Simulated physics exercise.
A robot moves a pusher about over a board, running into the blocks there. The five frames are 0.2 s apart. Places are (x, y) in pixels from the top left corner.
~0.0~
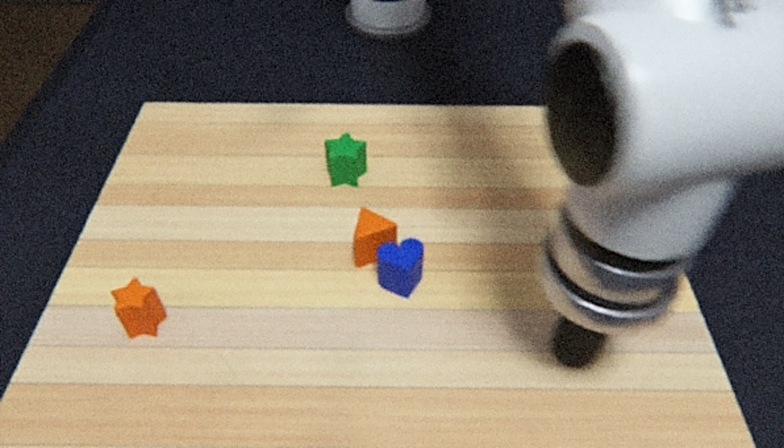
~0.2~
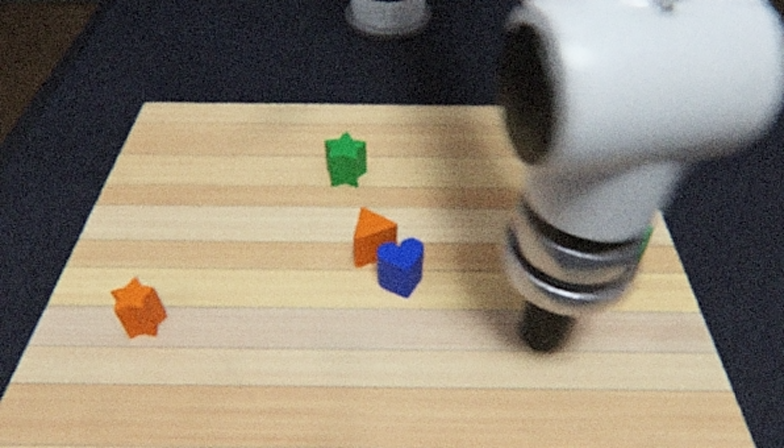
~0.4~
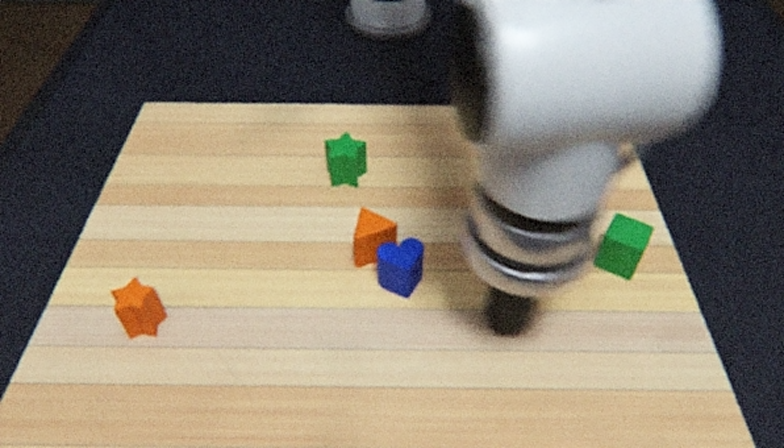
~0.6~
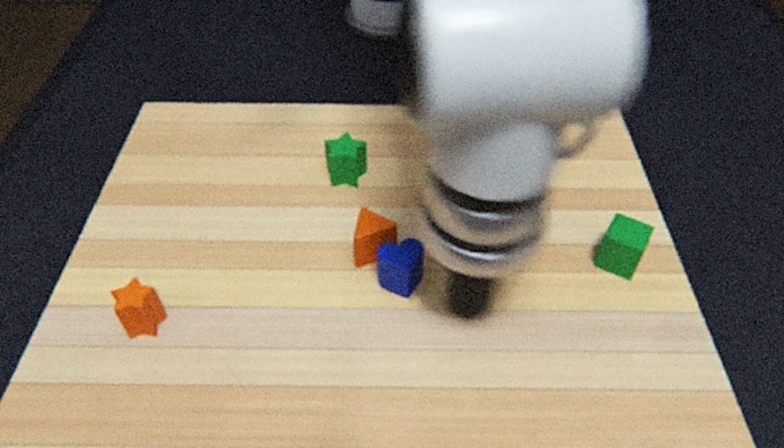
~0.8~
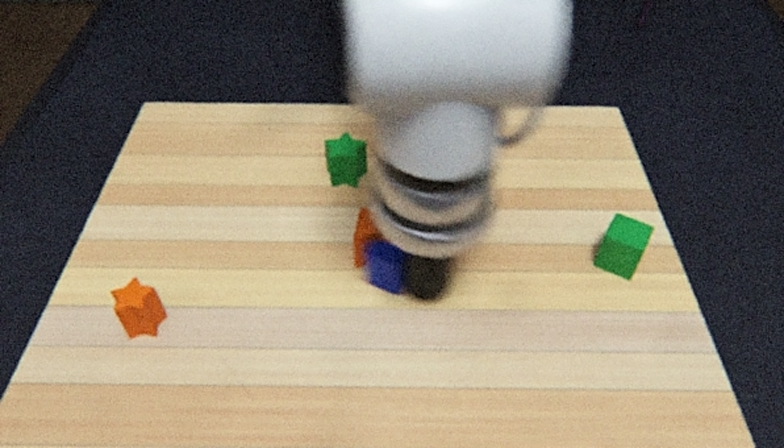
Robot arm sweeping left across a wooden board, revealing a green block and nudging a blue heart block slightly left.
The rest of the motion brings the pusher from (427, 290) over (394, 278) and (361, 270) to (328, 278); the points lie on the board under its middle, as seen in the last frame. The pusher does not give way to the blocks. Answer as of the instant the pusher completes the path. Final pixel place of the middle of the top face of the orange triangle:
That would be at about pixel (349, 205).
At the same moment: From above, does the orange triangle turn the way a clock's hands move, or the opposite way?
The twist is clockwise.
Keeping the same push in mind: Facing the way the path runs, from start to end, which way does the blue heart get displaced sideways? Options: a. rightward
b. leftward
(a)
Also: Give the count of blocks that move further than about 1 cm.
By the end, two blocks will have moved.
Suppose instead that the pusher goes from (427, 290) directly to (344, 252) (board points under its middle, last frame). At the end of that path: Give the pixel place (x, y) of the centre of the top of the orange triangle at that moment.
The top centre is at (342, 196).
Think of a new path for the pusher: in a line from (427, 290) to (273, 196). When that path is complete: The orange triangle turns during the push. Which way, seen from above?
Looking down on the board, it turns clockwise.
The first path, step by step. Halfway along, pusher (376, 266); orange triangle (351, 206), turned 25° clockwise; blue heart (340, 230).
At the end, pusher (327, 271); orange triangle (349, 205), turned 35° clockwise; blue heart (307, 222), turned 25° clockwise.
